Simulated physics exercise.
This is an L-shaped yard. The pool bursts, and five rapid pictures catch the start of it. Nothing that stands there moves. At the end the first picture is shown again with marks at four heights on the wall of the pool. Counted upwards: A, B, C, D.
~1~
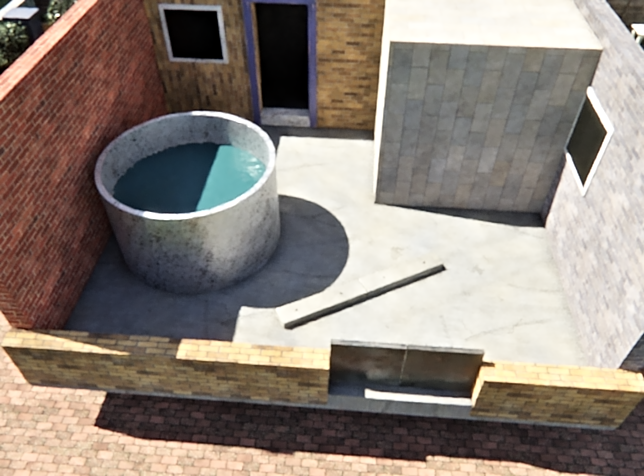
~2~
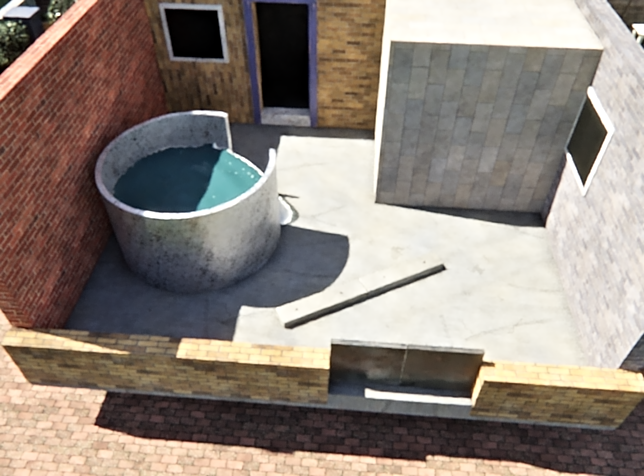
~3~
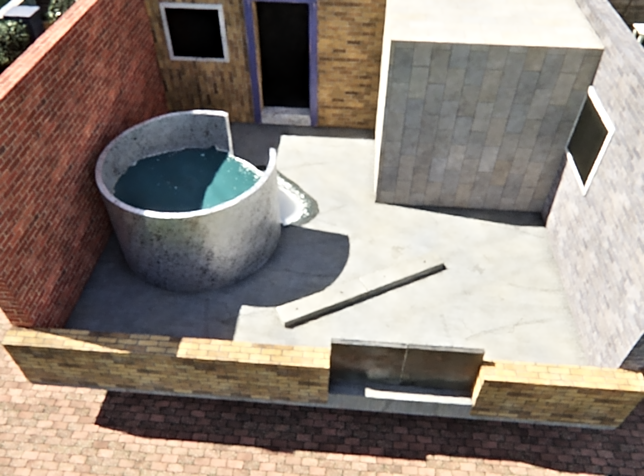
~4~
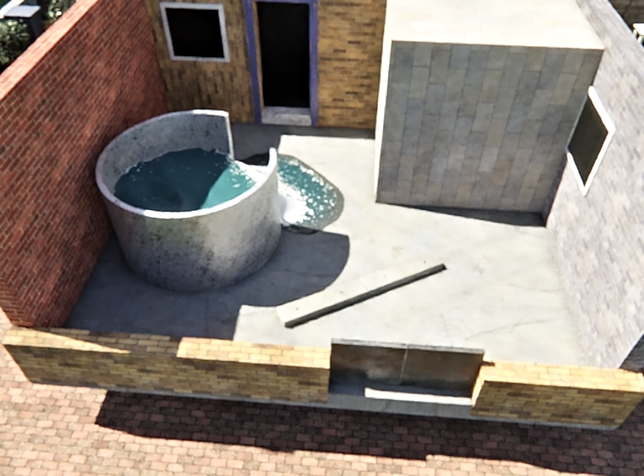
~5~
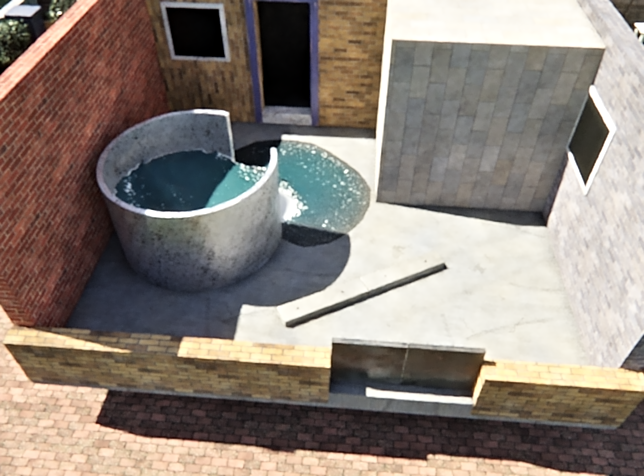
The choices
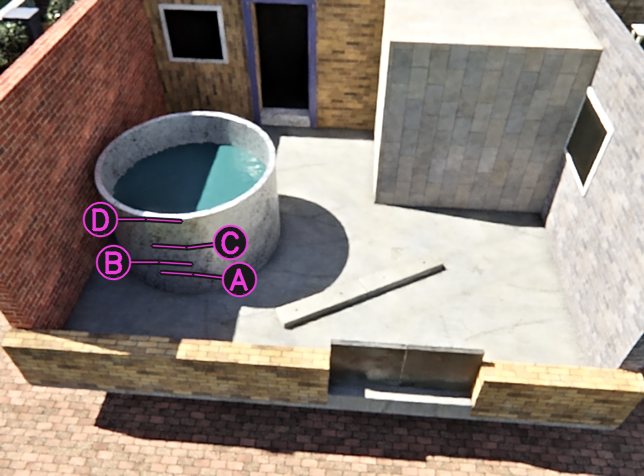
Round concrete pool in a walled yard opening at its back right side, teal water pouring out and spreading across the grey ground.
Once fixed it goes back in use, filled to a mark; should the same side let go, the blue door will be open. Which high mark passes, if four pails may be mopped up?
I would pick level B.
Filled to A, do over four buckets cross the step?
No, that is safe.
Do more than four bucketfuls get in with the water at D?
Yes.
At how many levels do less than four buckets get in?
Two.
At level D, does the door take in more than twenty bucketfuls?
Yes, clearly.
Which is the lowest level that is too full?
That is level C.
In magenta, A at (177, 273); B at (174, 263); C at (170, 246); D at (162, 220); from the bottom up A, B, C, D.
Choosing A, nothing gets over.
Choosing B, a bucket or two gets in.
Choosing C, about 12 bucketfuls get in.
Choosing D, dozens of bucketfuls pour in.
